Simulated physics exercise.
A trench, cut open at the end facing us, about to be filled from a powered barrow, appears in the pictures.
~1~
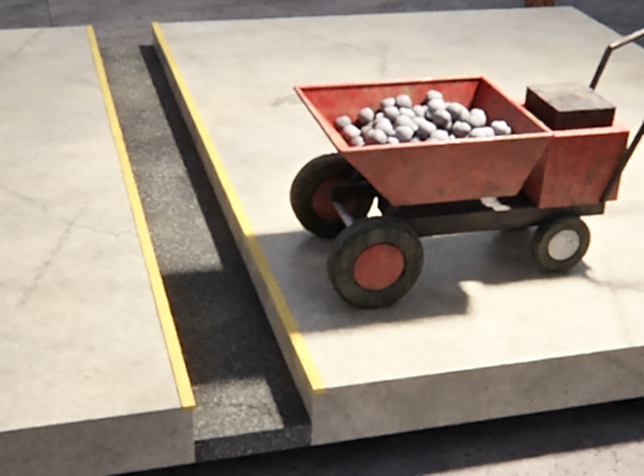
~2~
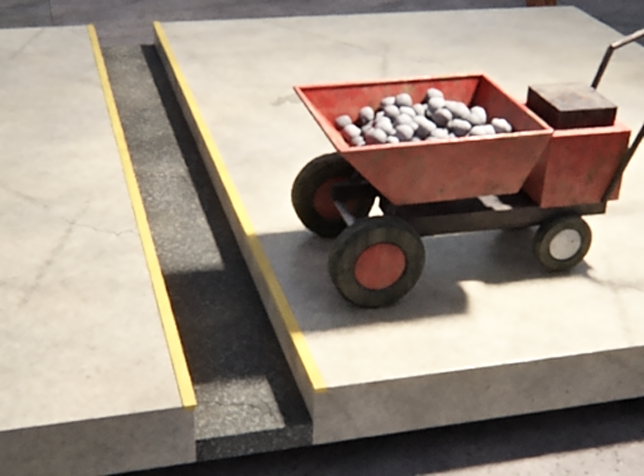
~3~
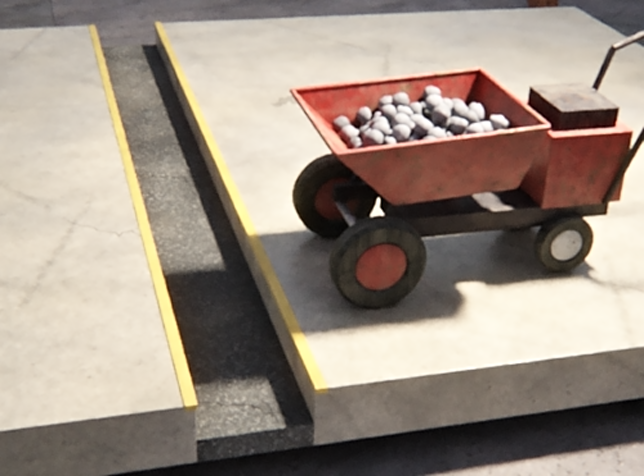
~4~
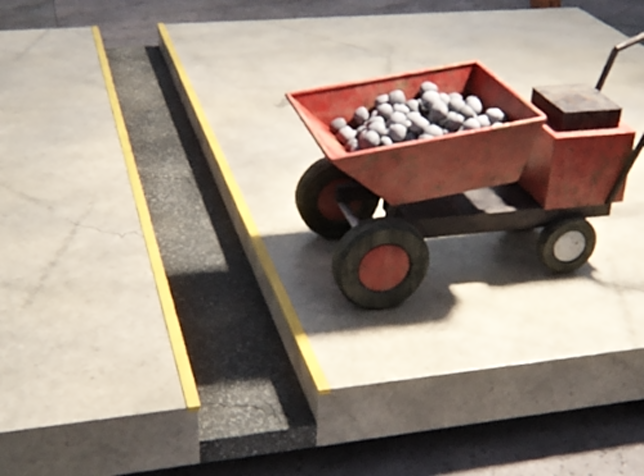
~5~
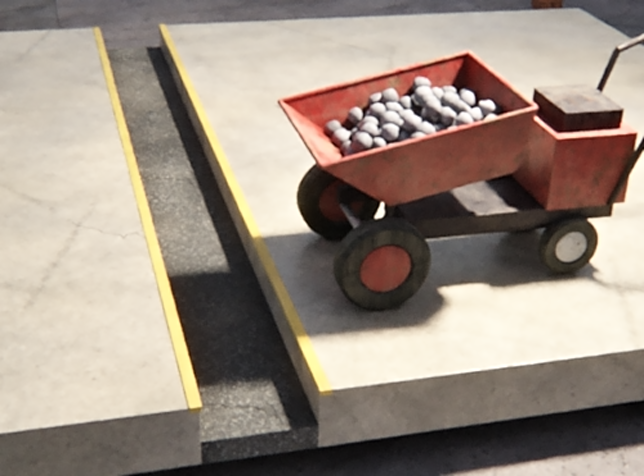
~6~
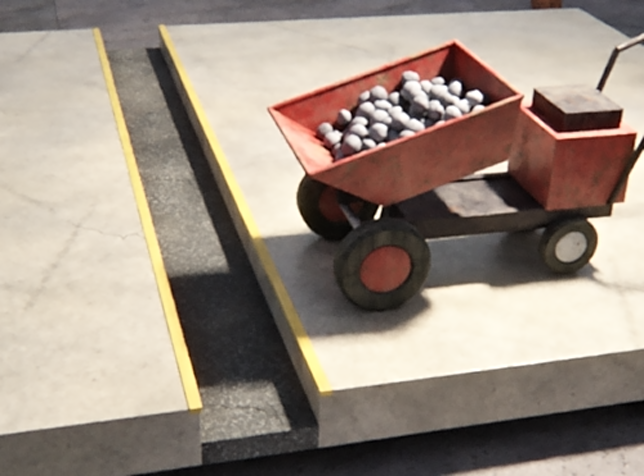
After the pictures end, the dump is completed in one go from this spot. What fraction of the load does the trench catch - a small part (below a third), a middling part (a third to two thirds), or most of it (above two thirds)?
Most of it, above two thirds.
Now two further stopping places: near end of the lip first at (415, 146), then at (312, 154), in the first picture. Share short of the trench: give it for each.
Some 20 % then some 0 %.
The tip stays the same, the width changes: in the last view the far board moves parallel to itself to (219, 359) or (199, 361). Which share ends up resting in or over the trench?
I'd put it near 50 in a hundred, then near 70 in a hundred.
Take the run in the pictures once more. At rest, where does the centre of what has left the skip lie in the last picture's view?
Close to (198, 299), more or less.
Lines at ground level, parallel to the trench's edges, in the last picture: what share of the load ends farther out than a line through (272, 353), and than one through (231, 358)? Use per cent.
I'd say about 90 and about 60 in a hundred.
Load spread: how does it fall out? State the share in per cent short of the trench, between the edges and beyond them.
Short 0 %, between 80 %, beyond 20 %.
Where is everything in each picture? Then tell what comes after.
The first picture shows lip of the skip at (341, 152), level; top of the load at (439, 137), round cobbles; first edge of the trench at (300, 345); far edge at (177, 361), the trench over half as wide as the skip, and shallow for its width.
The second picture shows lip of the skip at (340, 152), level; top of the load at (439, 135).
The third picture shows lip of the skip at (336, 155), tipped barely; top of the load at (441, 123).
The fourth picture shows lip of the skip at (331, 160), tipped a little; top of the load at (458, 129).
The fifth picture shows lip of the skip at (322, 167), tipped a little; top of the load at (451, 123).
The sixth picture shows lip of the skip at (310, 175), tipped clearly; top of the load at (466, 108); first edge of the trench at (307, 348); far edge at (184, 363).
Soon, skip tipped steeply; all in the skip.
A while on, skip tipped steeply; most in the skip; a small part in or heaped over the trench; a stray few falling.
Towards the end, skip tipped right over; a small part in the skip; most in or heaped over the trench; about a quarter beyond it.
Finally, skip tipped right over; most in or heaped over the trench; about a quarter beyond it.
